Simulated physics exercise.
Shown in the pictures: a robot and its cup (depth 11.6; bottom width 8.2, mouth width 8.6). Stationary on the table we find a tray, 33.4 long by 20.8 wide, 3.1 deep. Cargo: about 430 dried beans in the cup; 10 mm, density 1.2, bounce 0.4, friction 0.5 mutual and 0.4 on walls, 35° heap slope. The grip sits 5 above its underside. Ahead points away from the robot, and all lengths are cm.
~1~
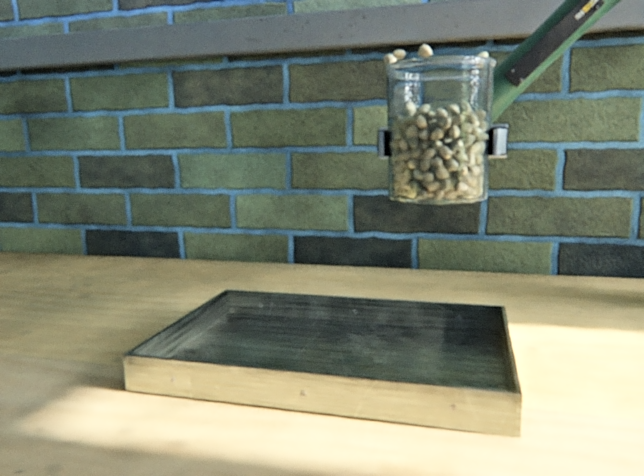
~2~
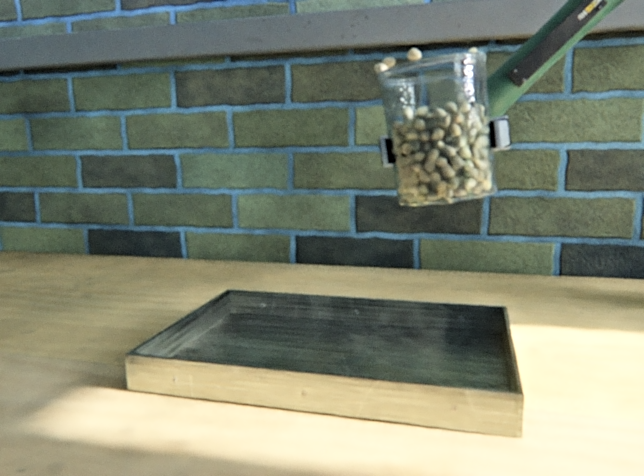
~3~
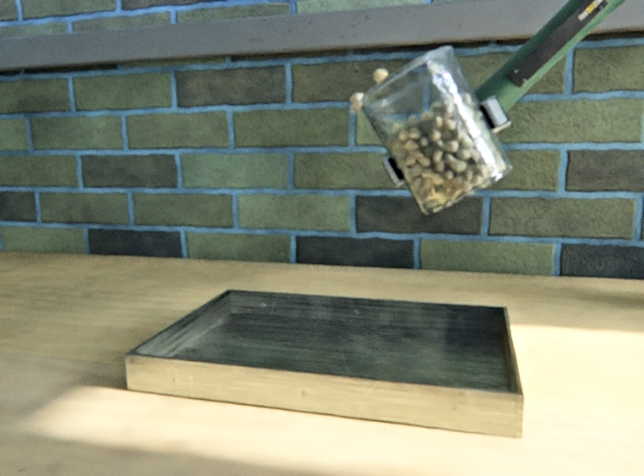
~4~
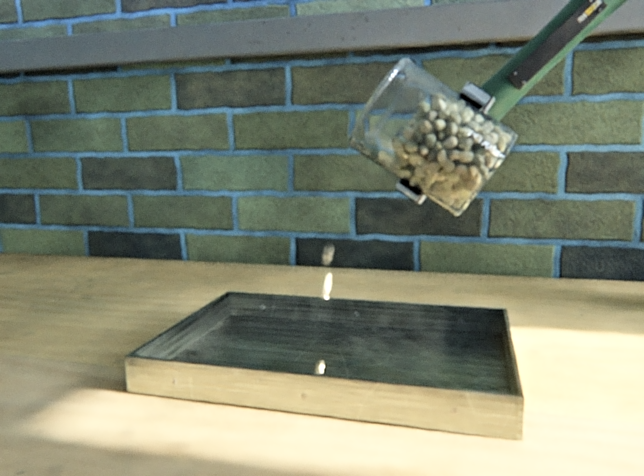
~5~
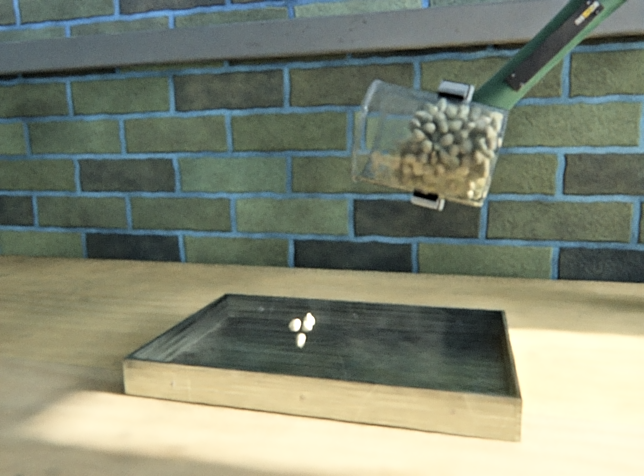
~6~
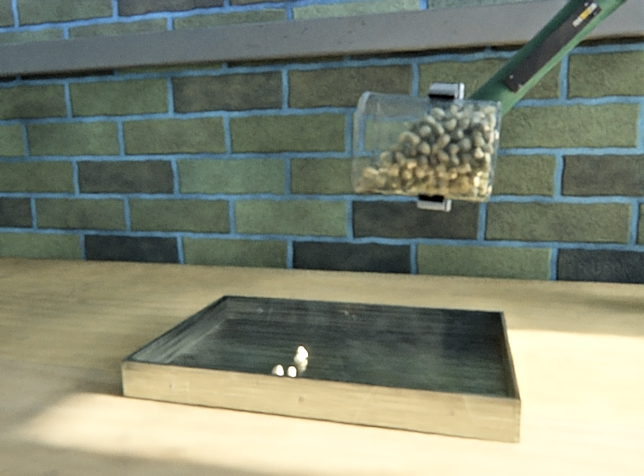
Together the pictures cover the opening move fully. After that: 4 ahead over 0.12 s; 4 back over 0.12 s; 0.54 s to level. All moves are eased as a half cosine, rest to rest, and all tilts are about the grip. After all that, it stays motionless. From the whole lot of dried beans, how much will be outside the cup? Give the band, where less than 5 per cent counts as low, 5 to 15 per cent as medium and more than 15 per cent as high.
High.
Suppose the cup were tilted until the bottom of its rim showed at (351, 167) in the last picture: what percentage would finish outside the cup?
I'd say close to 10 per cent.
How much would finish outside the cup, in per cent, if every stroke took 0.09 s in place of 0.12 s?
About 55 per cent, then.
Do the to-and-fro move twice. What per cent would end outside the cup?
That would give close to 55 percent.
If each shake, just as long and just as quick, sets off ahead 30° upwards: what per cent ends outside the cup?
Result: Approx. 45 %.
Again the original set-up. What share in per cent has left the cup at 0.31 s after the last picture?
Share gone by then: Close to 30 %.
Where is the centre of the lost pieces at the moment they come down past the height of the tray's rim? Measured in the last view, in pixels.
Check roughly (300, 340) in the last picture.
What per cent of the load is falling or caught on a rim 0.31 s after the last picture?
23 %.
Then, 0.31 s on, tilted 81° forward, highest piece 23 above the table; 301 in the cup, 32 in the tray, 99 in flight or on a rim.
Then, 0.62 s on, tilted 16° forward, highest piece 26 above the table; 281 in the cup, 150 in the tray, 1 in flight or on a rim.
Then, 0.98 s on, level, highest piece 25 above the table; 281 in the cup, 151 in the tray.
Then, 2.03 s on, level, highest piece 25 above the table; 281 in the cup, 151 in the tray.
In the end, 281 in the cup, 151 in the tray. That is 35 % outside the cup.
